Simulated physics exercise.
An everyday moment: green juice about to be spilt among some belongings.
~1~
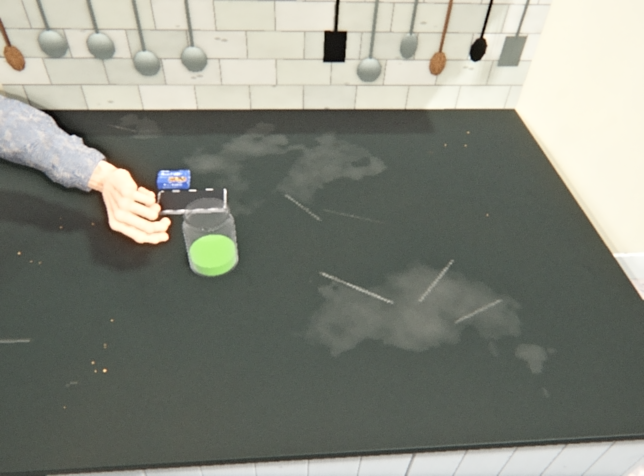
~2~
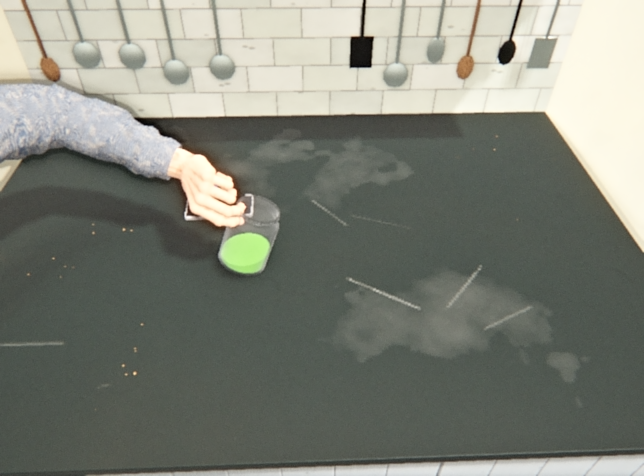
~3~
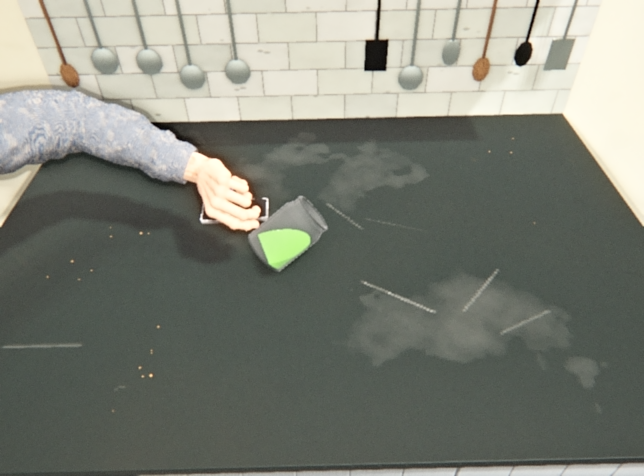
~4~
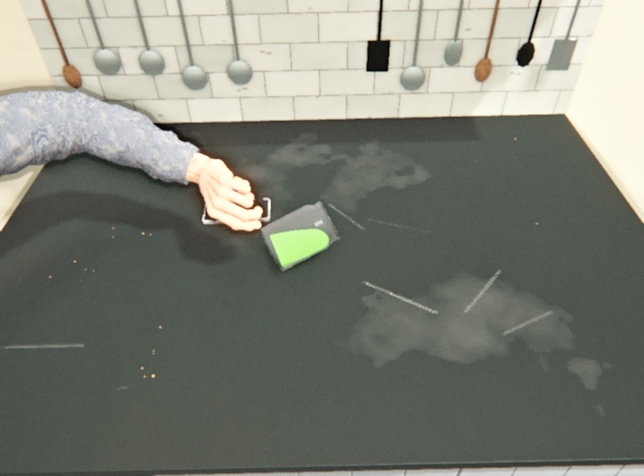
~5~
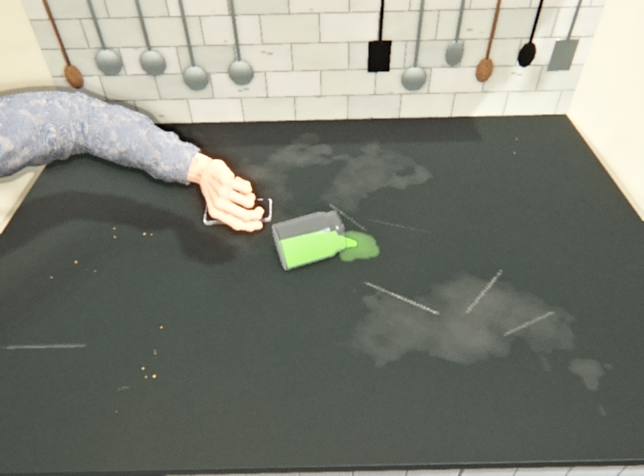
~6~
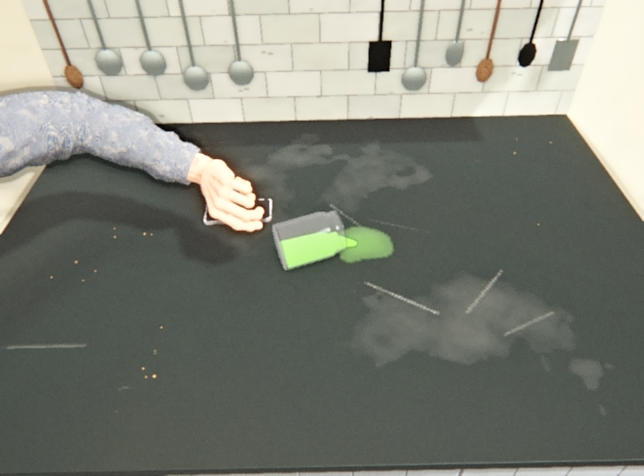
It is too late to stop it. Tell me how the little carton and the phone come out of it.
The little carton stays dry and the phone stays dry.
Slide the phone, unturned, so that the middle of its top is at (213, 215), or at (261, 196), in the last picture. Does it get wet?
First it stays dry, then it stays dry.
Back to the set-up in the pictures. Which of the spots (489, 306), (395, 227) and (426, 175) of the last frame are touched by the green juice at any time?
One: Not reached. Two: In the puddle. Three: Not reached.
Soon after, the puddle covers about as much as a plate; the little carton is dry; the phone is dry.
In the end, the puddle covers about as much as a plate; the little carton is dry; the phone is dry.
